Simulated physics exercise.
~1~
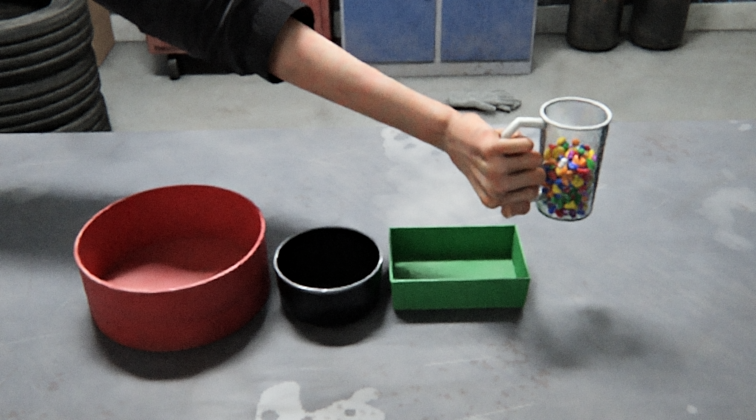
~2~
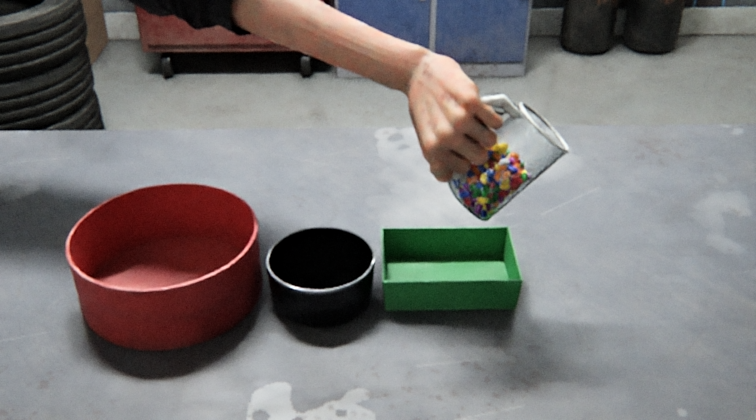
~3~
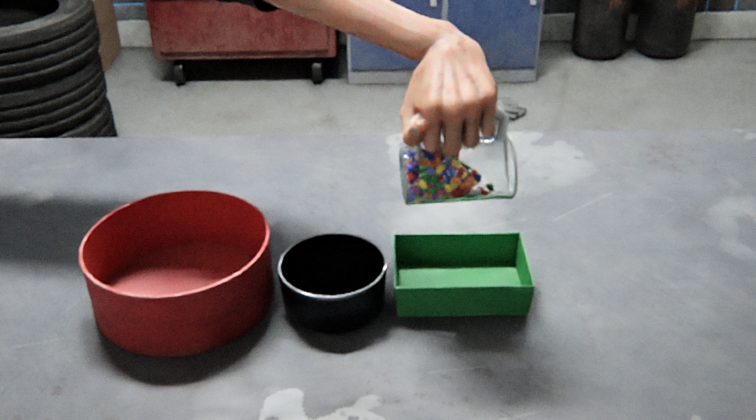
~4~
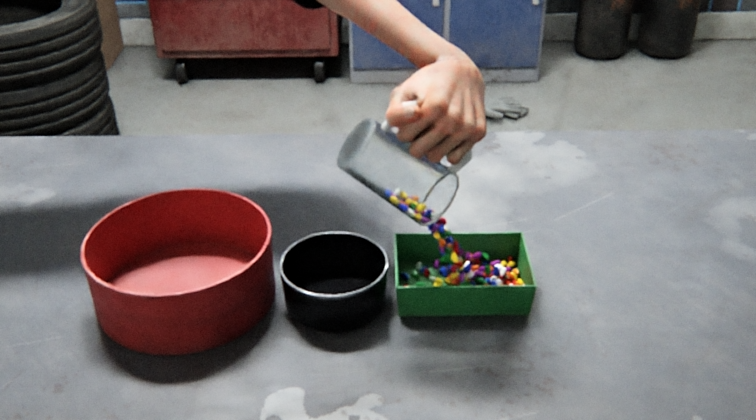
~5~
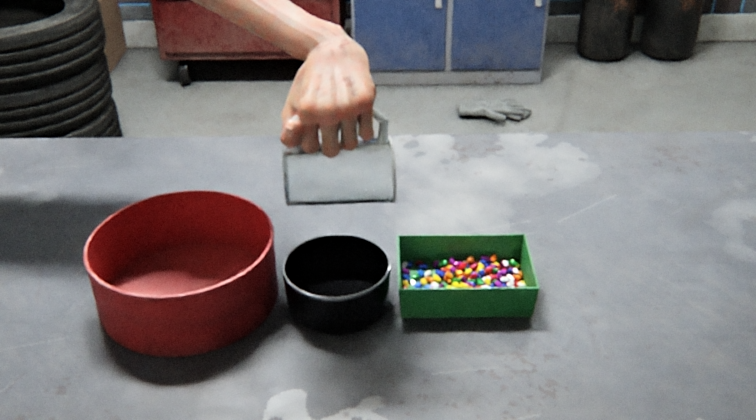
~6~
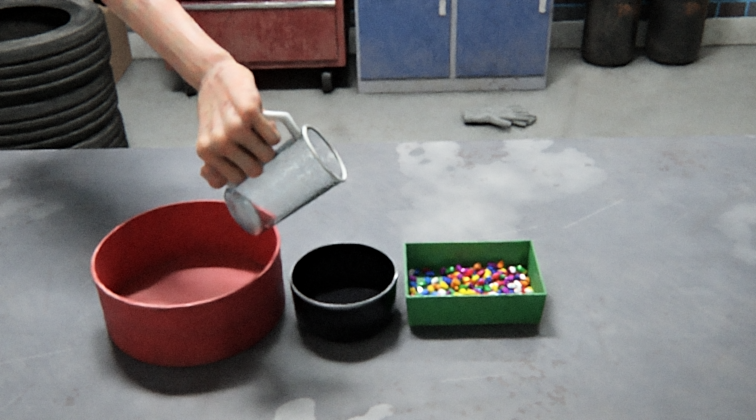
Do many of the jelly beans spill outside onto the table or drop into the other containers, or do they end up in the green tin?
They end up in the green tin. The table, the black dish and the red pot get none of them, and the cup is left empty.
